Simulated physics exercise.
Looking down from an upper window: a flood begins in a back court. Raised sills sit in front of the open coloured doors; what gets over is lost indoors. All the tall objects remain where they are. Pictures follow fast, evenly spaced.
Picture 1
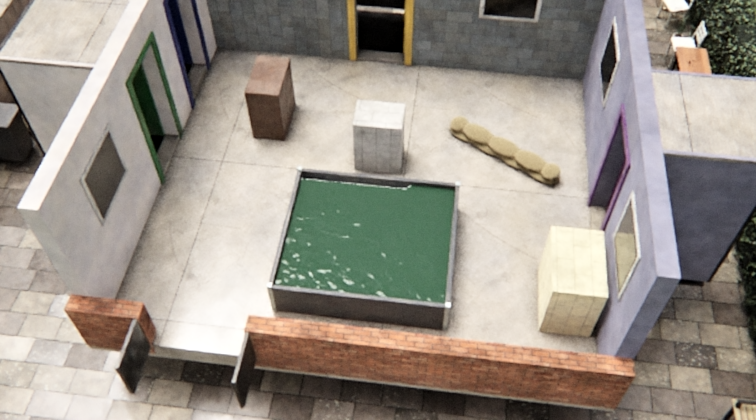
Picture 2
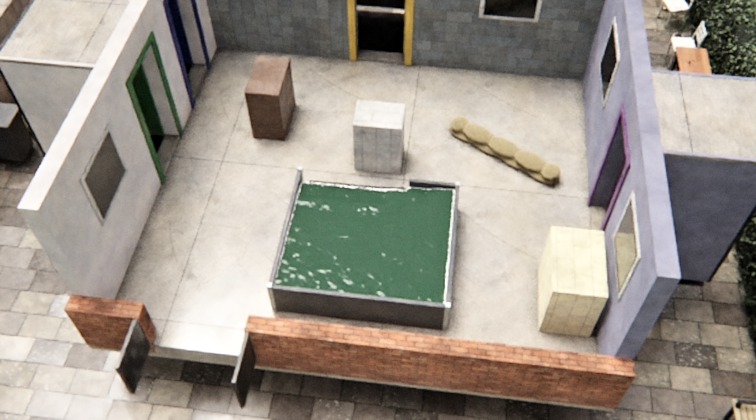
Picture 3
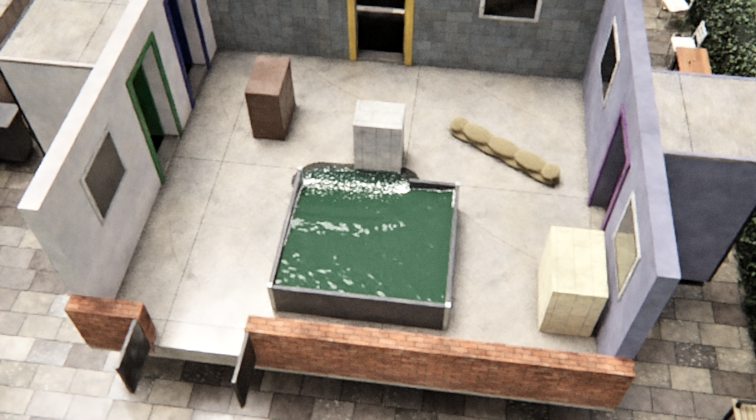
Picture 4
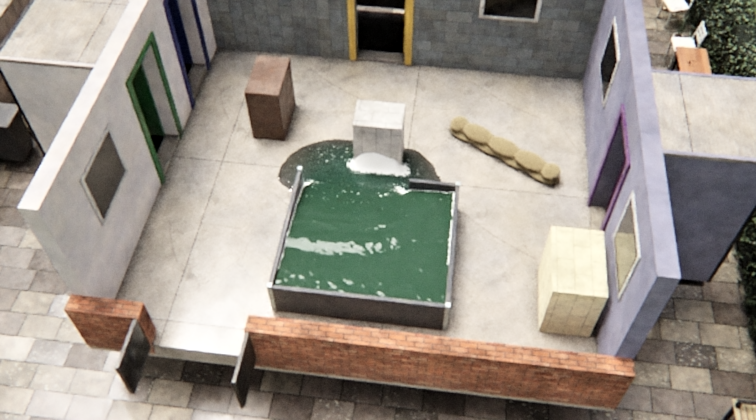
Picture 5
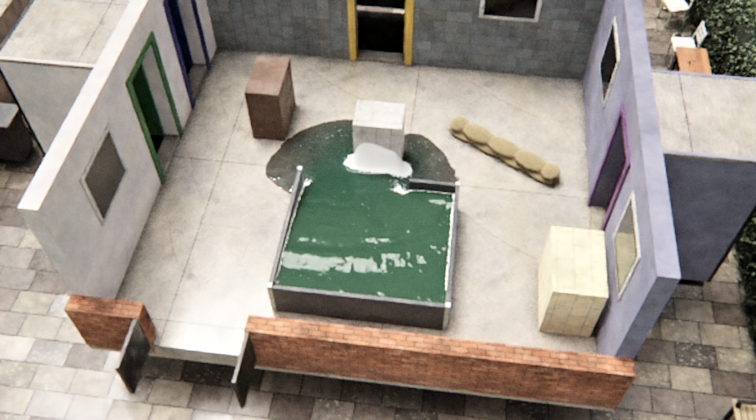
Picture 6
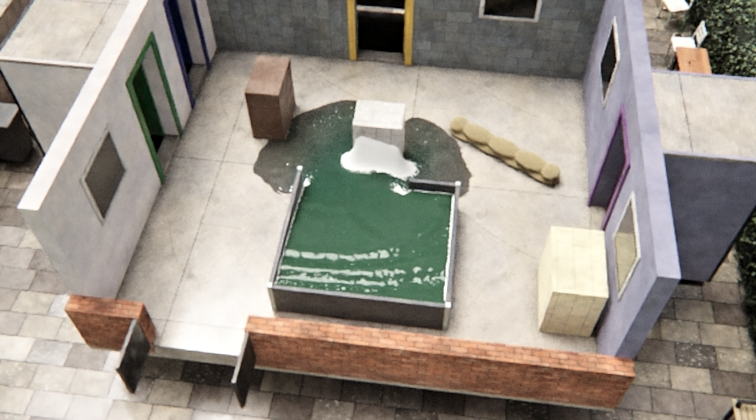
Green water pours from the tank's far side and spreads around the pale block.
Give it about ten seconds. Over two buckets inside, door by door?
In the end the blue door lets in little enough there, the green door lets too much in there, the yellow door lets too much in there, the purple door lets too much in there.
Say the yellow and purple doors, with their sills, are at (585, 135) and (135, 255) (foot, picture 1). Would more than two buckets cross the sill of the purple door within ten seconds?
In short: The purple door takes less.
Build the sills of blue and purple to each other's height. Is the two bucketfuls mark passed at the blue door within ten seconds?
Briefly put, the blue door tops the limit.
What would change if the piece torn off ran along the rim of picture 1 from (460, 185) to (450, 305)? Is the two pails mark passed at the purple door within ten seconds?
Result for purple door: It tops the limit.
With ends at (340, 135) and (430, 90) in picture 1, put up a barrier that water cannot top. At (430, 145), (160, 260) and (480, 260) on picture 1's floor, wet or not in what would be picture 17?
Results in sequence: Swamped / bone-dry / bone-dry.
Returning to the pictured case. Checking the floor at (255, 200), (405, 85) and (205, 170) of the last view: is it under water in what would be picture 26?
The three points read clear, soaked through and soaked through.
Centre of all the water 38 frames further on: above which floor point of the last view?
About (362, 174).
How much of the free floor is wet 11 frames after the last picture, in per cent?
Near 40 in a hundred.
A moment on, water covers 25 % of the floor; the blue door not reached, the green door not reached, the yellow door under two buckets in, the purple door not reached.
Next, water covers 40 % of the floor; the blue door not reached, the green door under two buckets in, the yellow door under two buckets in, the purple door not reached.
Then, water covers 50 % of the floor; the blue door wet at the sill, nothing in, the green door over two buckets in, the yellow door over two buckets in, the purple door over two buckets in.
Later, water covers 75 % of the floor; the blue door under two buckets in, the green door far over two buckets in, the yellow door far over two buckets in, the purple door far over two buckets in.
In the end, water covers 95 % of the floor; the blue door under two buckets in, the green door far over two buckets in, the yellow door far over two buckets in, the purple door far over two buckets in.
